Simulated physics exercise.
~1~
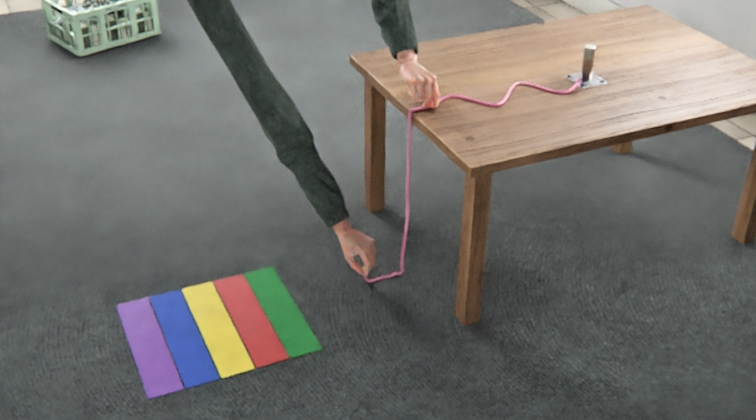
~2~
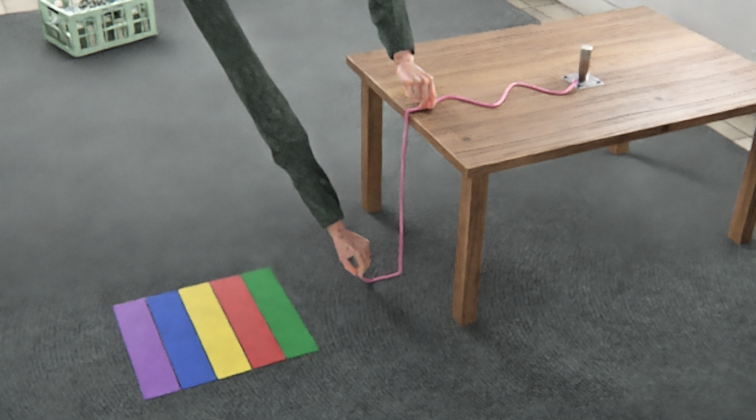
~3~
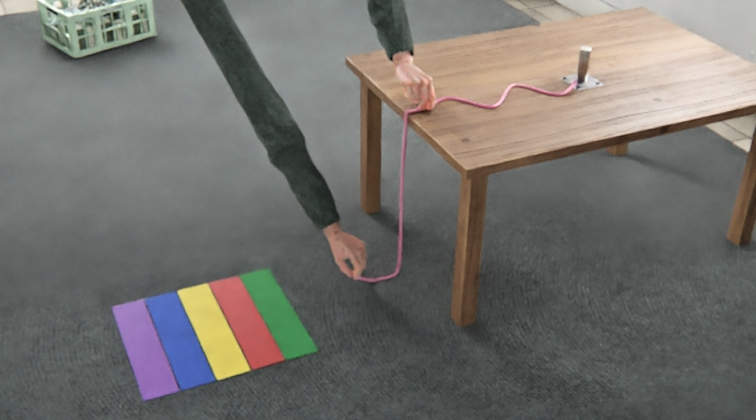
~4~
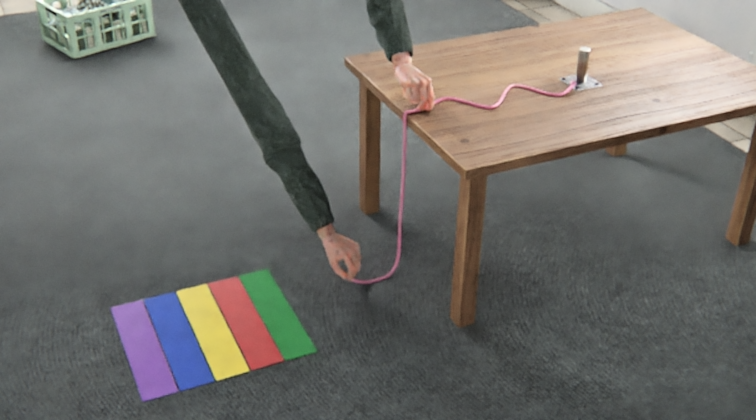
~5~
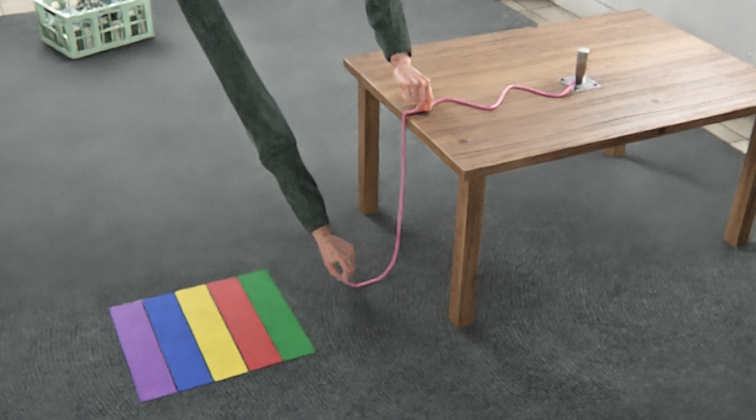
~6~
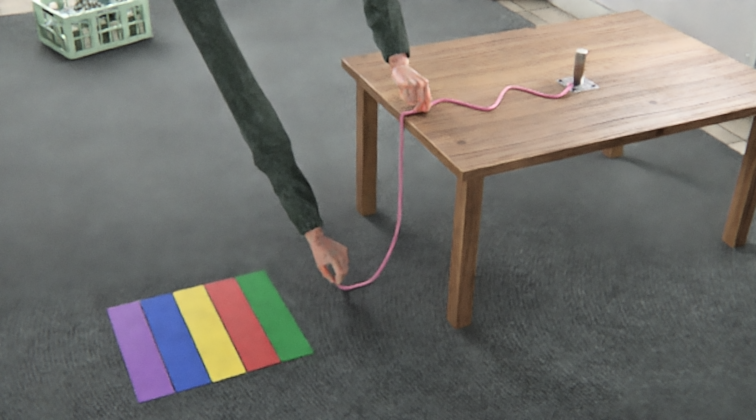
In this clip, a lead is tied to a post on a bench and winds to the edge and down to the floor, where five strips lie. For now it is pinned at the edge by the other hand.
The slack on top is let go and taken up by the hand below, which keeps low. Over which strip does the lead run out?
Over the blue strip.
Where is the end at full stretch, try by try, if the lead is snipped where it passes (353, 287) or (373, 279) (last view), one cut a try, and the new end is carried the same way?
First (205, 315), then (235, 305).
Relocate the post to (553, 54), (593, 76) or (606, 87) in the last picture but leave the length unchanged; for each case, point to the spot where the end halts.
Going by the last picture, roughly (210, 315), (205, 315) and (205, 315).
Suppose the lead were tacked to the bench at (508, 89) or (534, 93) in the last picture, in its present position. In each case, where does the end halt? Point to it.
Roughly (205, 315), then roughly (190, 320).
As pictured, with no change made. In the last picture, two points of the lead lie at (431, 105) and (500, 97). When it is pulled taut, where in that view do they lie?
(387, 130), then (474, 102).
A little later, end near (228, 309); over red.
Next, end near (193, 318); over yellow.
When it is tight, end near (172, 323); over blue. It gets as far as the blue strip.
